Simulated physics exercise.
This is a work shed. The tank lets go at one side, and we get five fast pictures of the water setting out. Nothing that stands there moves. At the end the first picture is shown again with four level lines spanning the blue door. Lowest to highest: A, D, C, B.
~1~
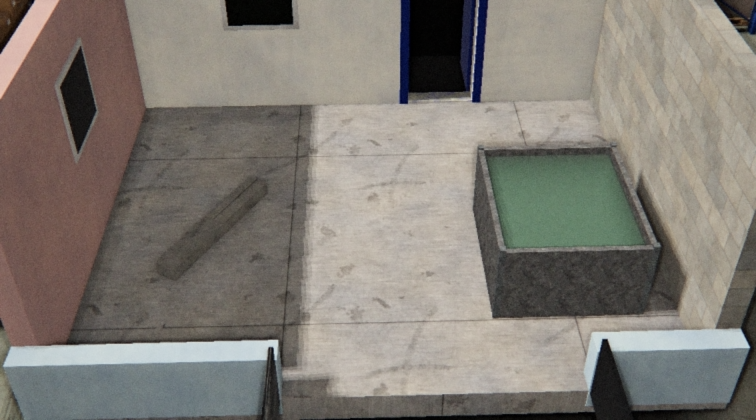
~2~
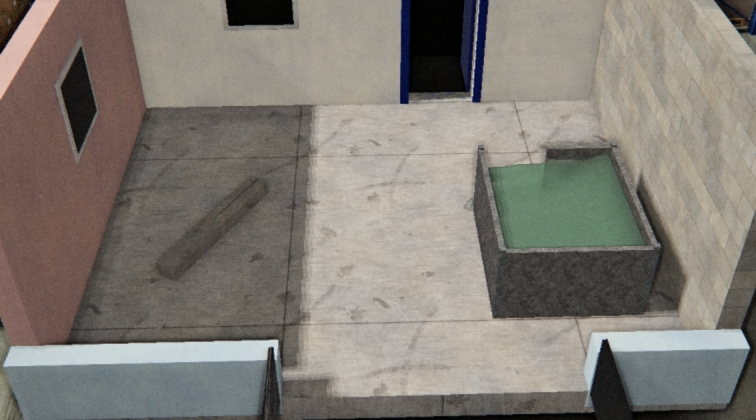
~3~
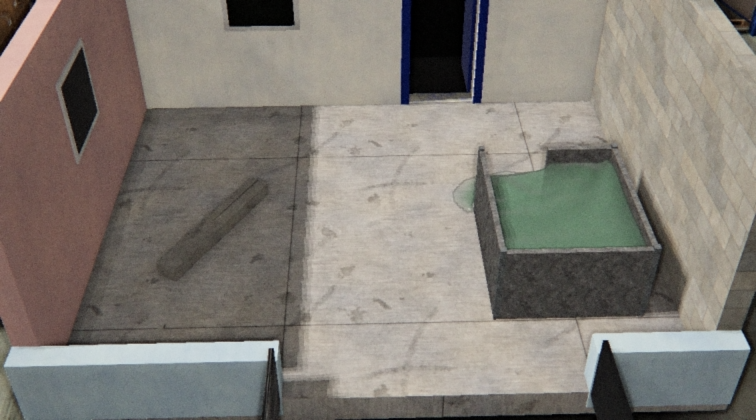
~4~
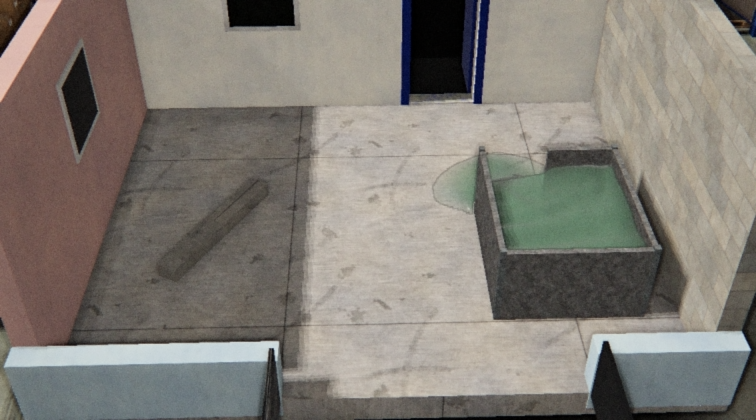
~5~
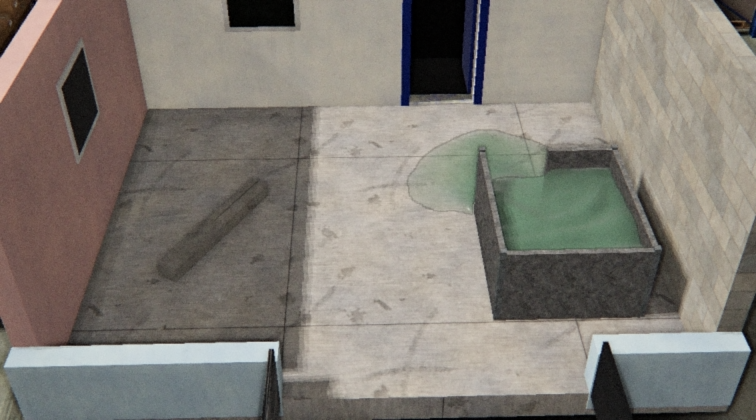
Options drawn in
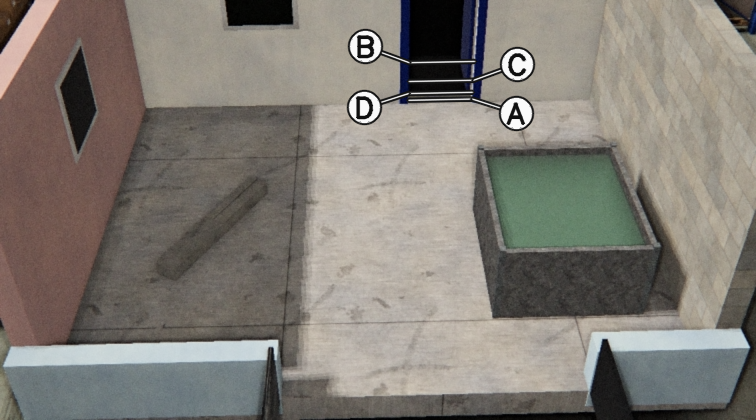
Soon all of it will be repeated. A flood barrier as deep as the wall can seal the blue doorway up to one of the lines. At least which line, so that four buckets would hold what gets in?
Height C.
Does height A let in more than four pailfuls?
Yes, that goes wrong.
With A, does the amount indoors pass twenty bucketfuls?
Yes.
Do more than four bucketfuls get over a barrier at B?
No, that is safe.
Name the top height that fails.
Here it is height D.
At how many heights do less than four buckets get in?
Two.
On the marked copy, A at (440, 99); B at (442, 62); C at (441, 80); D at (440, 92); from the bottom up A, D, C, B.
If A is chosen, dozens of bucketfuls pour in.
If B is chosen, nothing gets over.
If C is chosen, nothing gets over.
If D is chosen, about 13 bucketfuls get in.
